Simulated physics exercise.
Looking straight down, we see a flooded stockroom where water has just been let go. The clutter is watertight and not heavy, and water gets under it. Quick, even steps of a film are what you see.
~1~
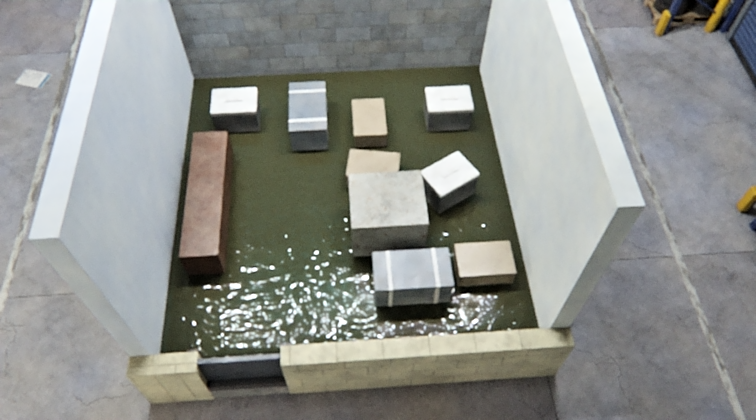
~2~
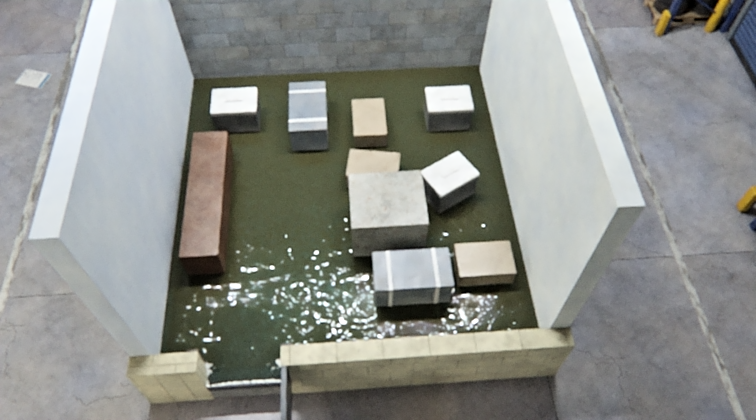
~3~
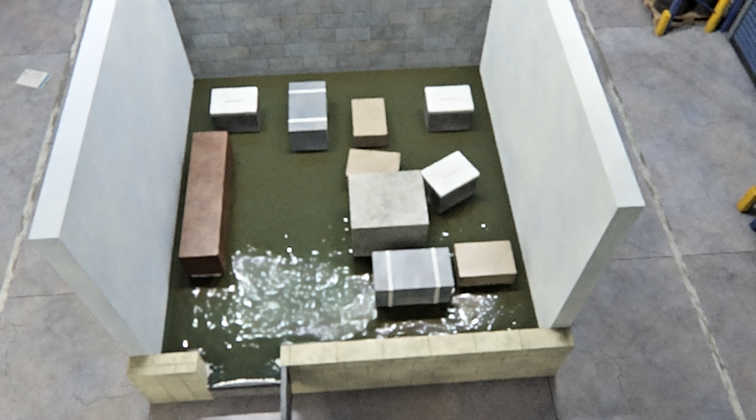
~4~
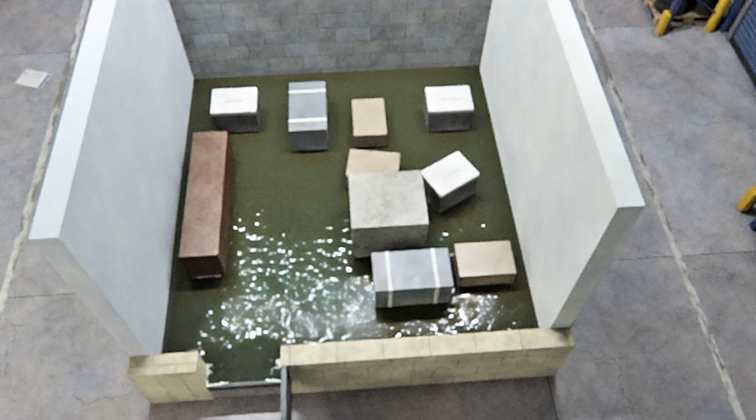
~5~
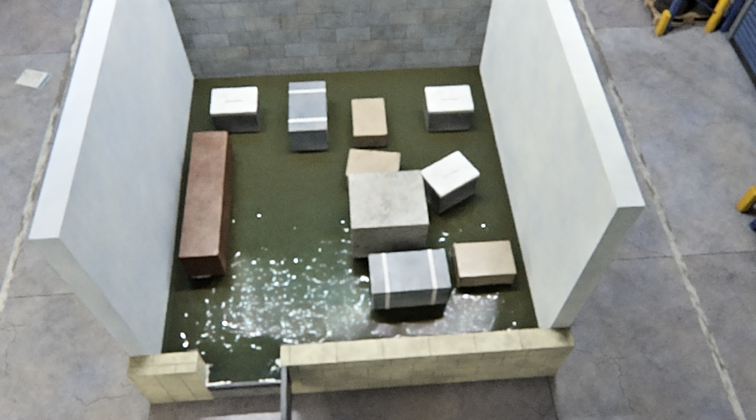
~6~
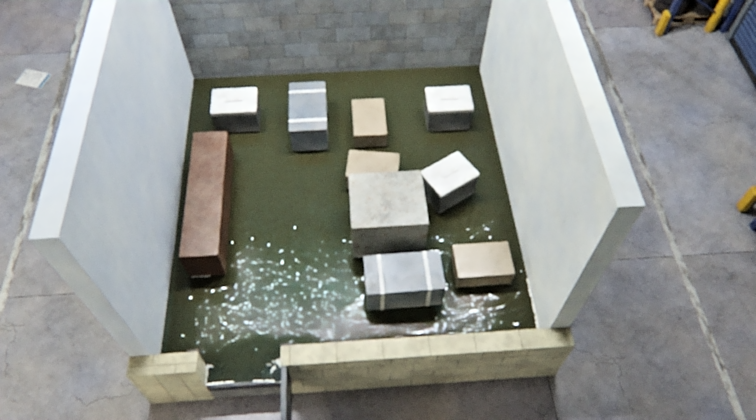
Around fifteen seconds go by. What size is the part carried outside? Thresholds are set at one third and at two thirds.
The outcome is low, below a third.
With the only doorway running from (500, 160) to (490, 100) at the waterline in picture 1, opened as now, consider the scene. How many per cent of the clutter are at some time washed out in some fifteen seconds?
Some 80 in a hundred.
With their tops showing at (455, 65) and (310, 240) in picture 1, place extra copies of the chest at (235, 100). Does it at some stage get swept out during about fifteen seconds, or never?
Listed first does not escape, listed second makes it out.
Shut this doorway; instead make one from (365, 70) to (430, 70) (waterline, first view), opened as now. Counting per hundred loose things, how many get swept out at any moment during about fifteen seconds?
Fraction out: Near 60 %.
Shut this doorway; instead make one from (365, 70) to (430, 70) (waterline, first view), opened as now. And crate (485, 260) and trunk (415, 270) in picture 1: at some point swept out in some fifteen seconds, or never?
First one: Never leaves; second one: Never leaves.
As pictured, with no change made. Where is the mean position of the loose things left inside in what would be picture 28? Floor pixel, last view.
Centre estimate: Around (338, 218).
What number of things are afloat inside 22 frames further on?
That comes out at 7.
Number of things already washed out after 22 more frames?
0 in all.
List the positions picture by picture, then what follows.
A trunk at (413, 269), afloat; a crate at (485, 258), afloat; 0 of 8 have shifted, in the first frame.
A trunk at (413, 269) floats; a crate at (485, 258) floats; 0 of 8 have shifted, in the second frame.
A trunk at (413, 269) floats; a crate at (485, 258), afloat; 0 of 8 have shifted, in the third frame.
A trunk at (412, 269) floats; a crate at (485, 258) floats; 0 of 8 have shifted, in the fourth frame.
A trunk at (409, 271), afloat, close to its start; a crate at (485, 259), afloat; 0 of 8 have shifted, in the fifth frame.
A trunk at (404, 272) floats, close to its start; a crate at (484, 259) floats; 1 of 8 have shifted, in the sixth frame.
A moment on, 0 of 8 are out; 8 afloat.
Next, 0 of 8 are out; 8 afloat.
Later, 0 of 8 are out; 7 afloat.
In the end, 0 of 8 are out; 7 afloat.
